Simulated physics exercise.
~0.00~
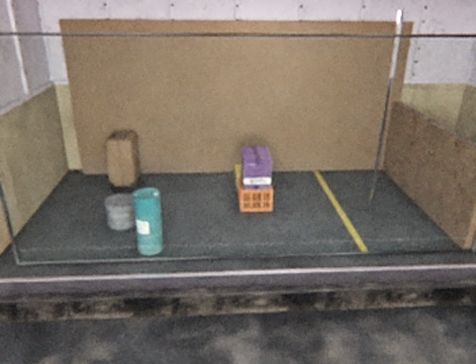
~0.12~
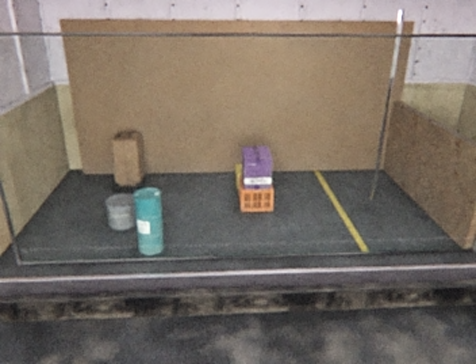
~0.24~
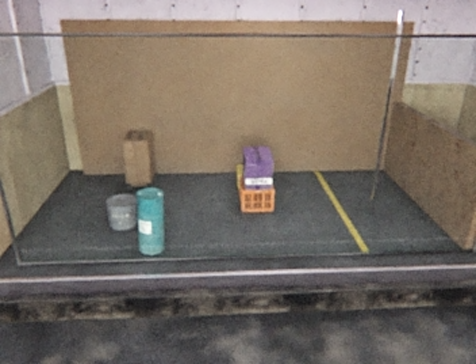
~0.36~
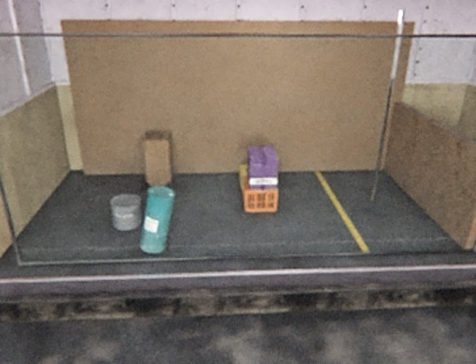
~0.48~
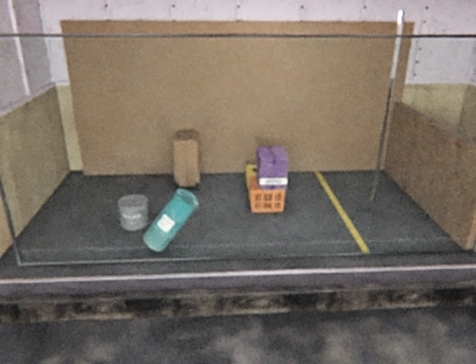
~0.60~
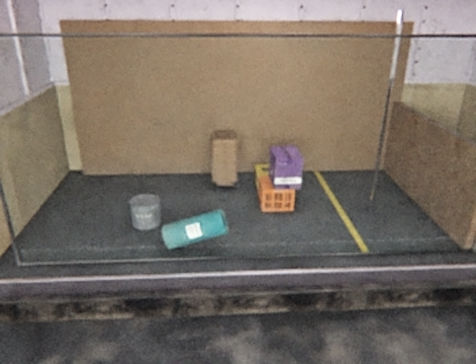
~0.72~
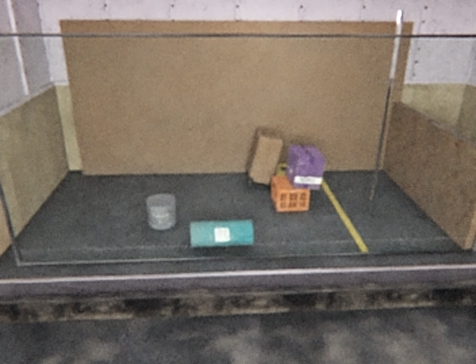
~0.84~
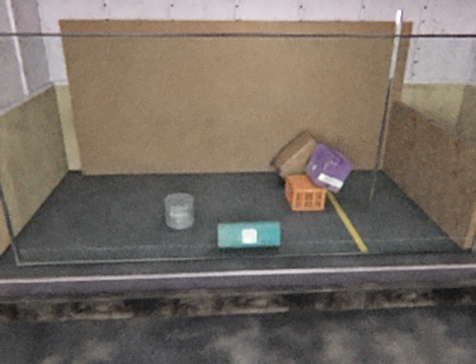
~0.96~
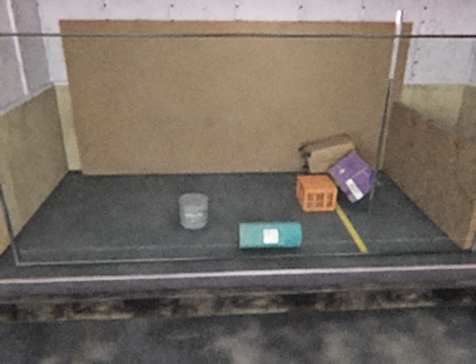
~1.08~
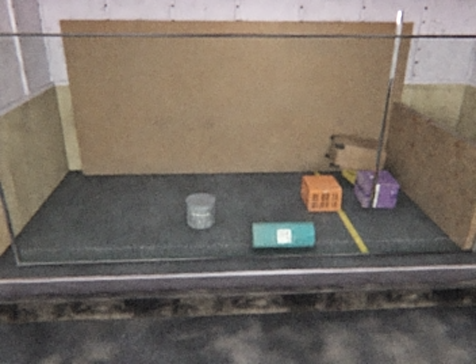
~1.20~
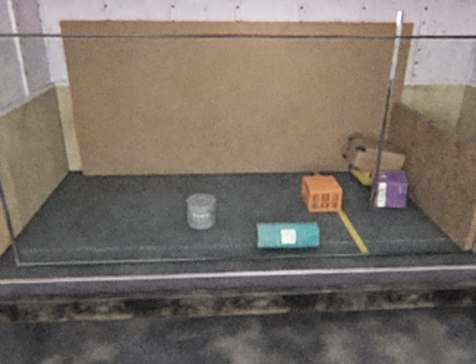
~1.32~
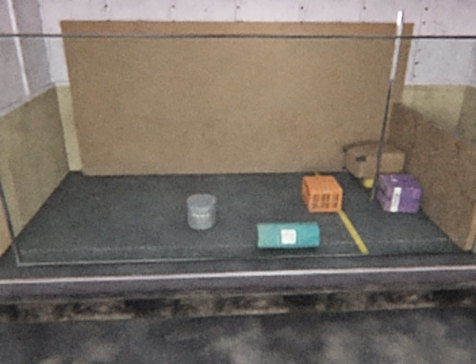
A brown case slides right across a dark floor, followed by a purple carton on an orange crate, a toppling teal drum and a grey bucket; the case and carton tip over beyond the yellow line, while the crate, drum and bucket stop short of it.
